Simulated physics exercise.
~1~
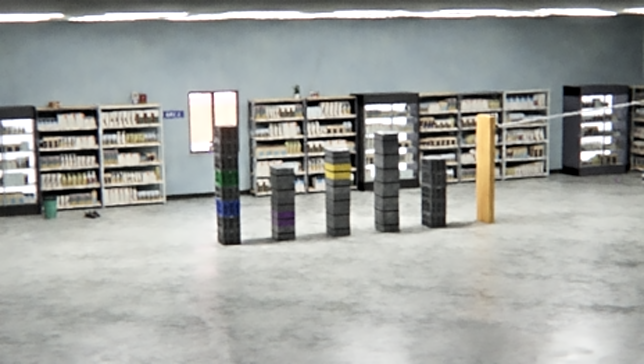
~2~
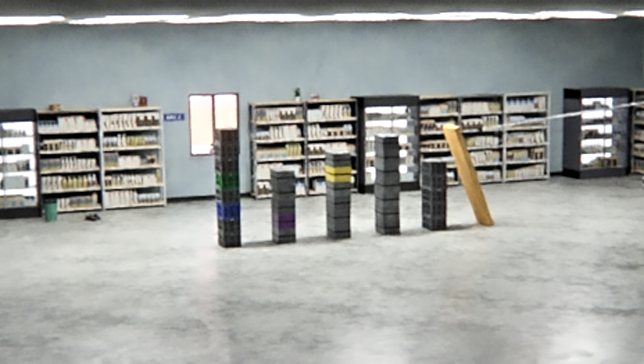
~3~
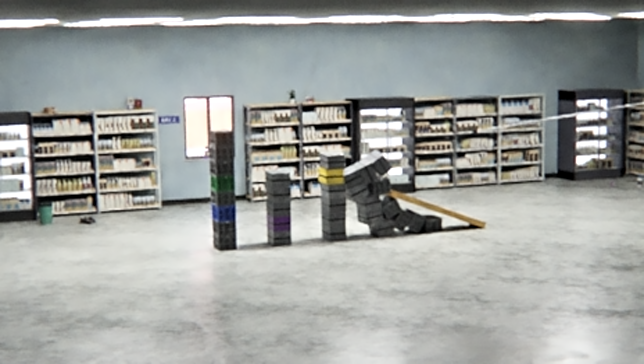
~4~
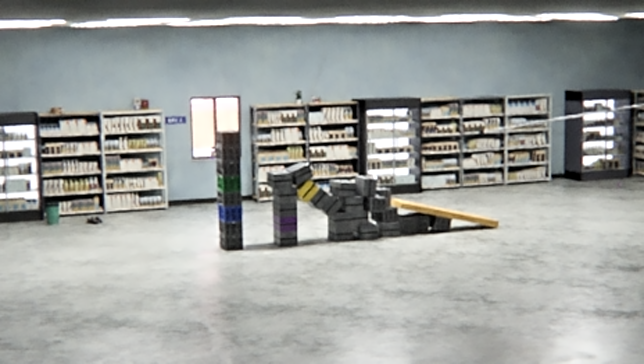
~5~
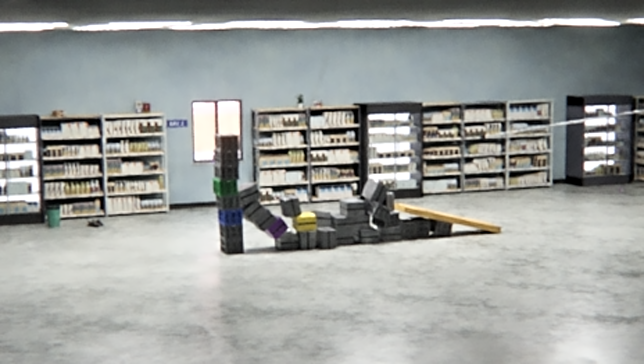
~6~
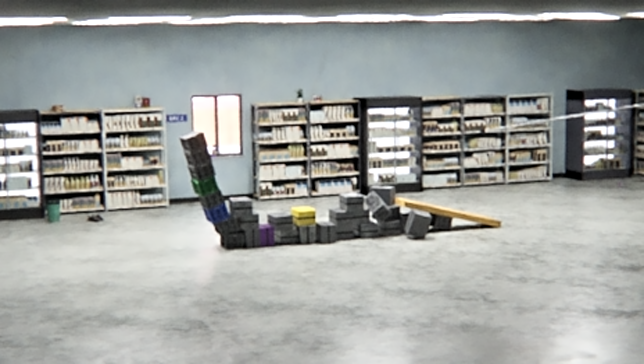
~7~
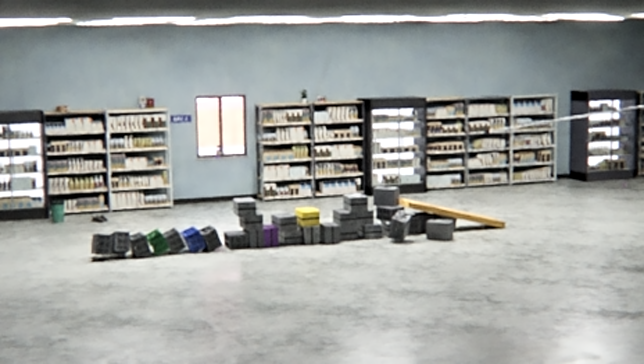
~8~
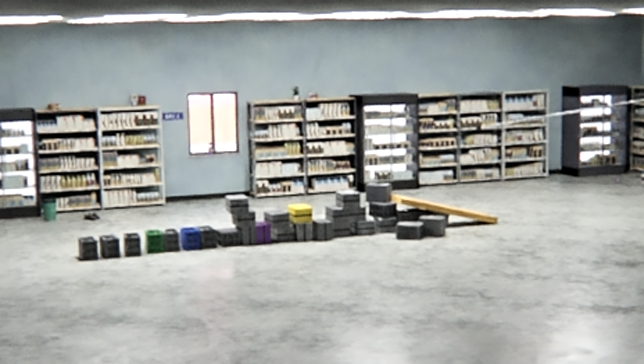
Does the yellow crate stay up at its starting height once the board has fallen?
No, it drops. Its stack gives way as the columns topple to the left, and the yellow crate ends up lower among the fallen crates.
